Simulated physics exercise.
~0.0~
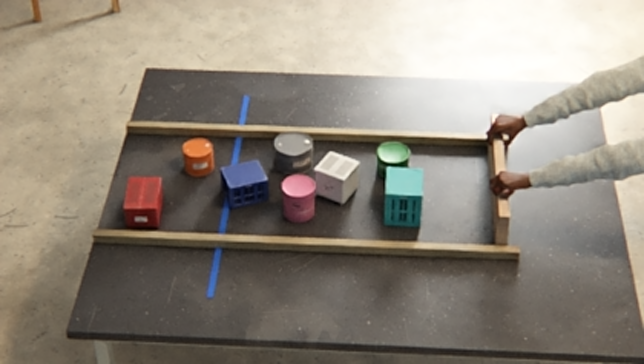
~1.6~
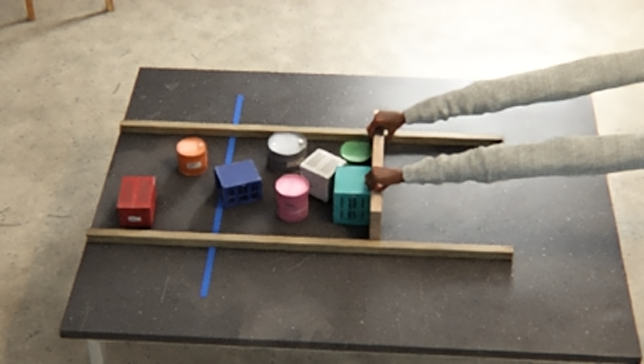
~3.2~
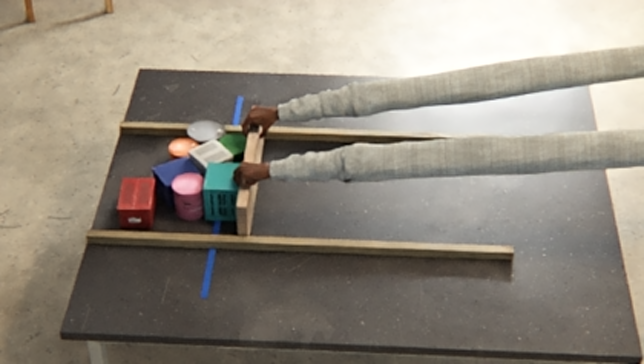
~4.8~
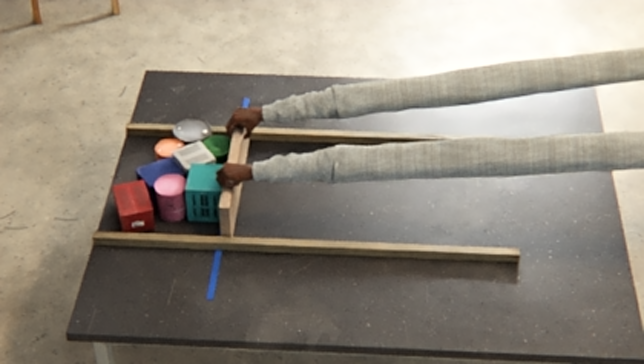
Hands sliding a wooden plank left between two rails, bunching colourful crates and pails near the table's edge, with none falling off.
